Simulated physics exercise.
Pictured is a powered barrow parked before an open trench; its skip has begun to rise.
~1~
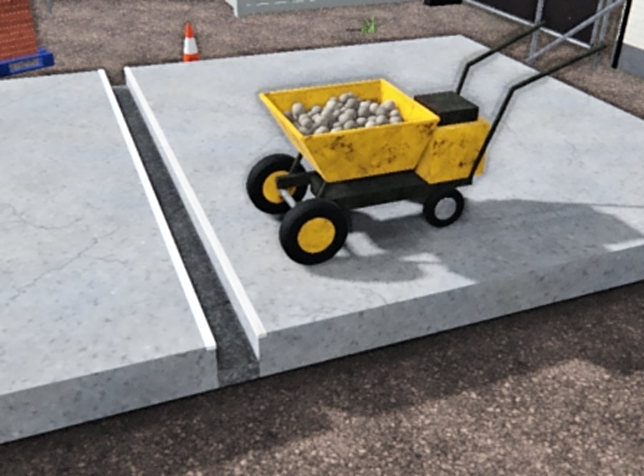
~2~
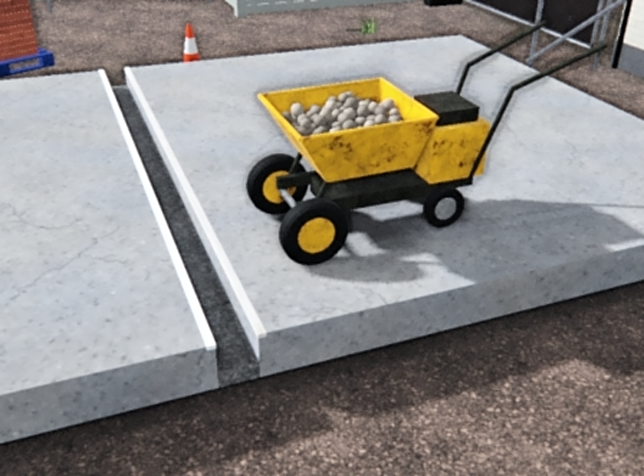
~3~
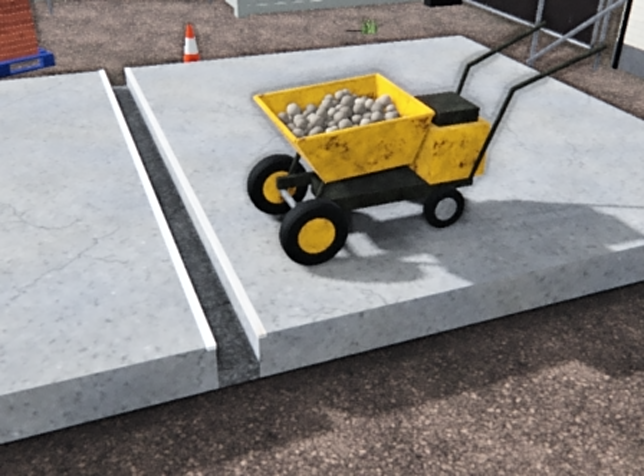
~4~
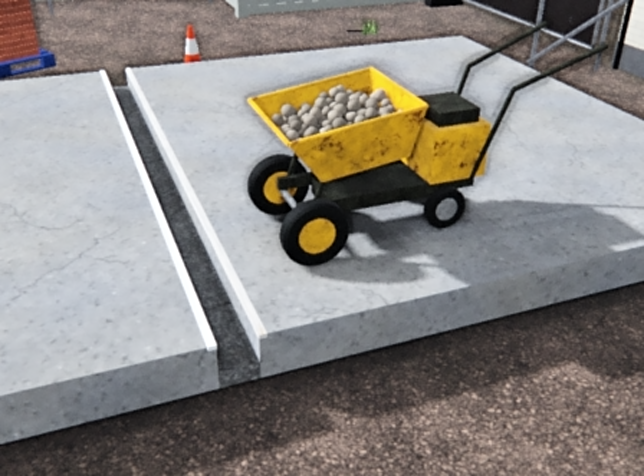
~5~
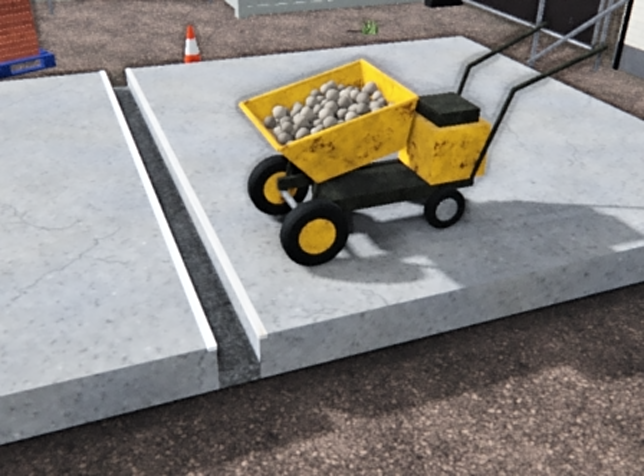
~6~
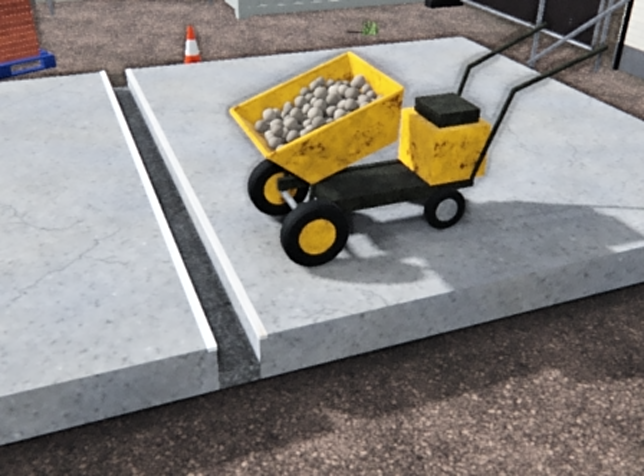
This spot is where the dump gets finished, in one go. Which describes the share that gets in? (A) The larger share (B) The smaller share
The answer is B.
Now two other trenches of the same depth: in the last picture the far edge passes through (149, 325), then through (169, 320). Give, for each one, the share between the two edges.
90 % and 70 %, give or take.
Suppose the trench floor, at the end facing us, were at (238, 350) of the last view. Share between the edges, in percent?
Near 30 %.
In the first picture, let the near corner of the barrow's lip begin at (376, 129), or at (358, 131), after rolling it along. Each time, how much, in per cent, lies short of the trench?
You'd get 40 in a hundred the first time and 30 in a hundred the second.
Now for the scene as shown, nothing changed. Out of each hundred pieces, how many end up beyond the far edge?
It works out to close to 65 per cent.
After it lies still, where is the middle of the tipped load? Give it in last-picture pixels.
I'd put the middle somewhere around (154, 259).
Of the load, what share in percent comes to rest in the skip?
It works out near 0 percent.
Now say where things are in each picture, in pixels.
In the first frame, lip of the skip at (303, 139), level; top of the load at (351, 116), river pebbles; first edge of the trench at (246, 302); far edge at (198, 312), the trench under half as wide as the skip, and about as deep as wide.
In the second frame, lip of the skip at (301, 140), level; top of the load at (349, 115).
In the third frame, lip of the skip at (296, 142), tipped barely; top of the load at (346, 113).
In the fourth frame, lip of the skip at (289, 145), tipped a little; top of the load at (354, 106).
In the fifth frame, lip of the skip at (279, 150), tipped a little; top of the load at (346, 102).
In the sixth frame, lip of the skip at (268, 157), tipped clearly; top of the load at (352, 101); first edge of the trench at (247, 303); far edge at (199, 314).
Soon, skip tipped steeply; all in the skip.
A while on, skip tipped right over; most in the skip; a small part in or heaped over the trench; a small part beyond it; a small part falling.
Towards the end, skip tipped right over; a small part in the skip; about a quarter in or heaped over the trench; about two thirds beyond it.
Finally, skip tipped right over; about a third in or heaped over the trench; about two thirds beyond it.
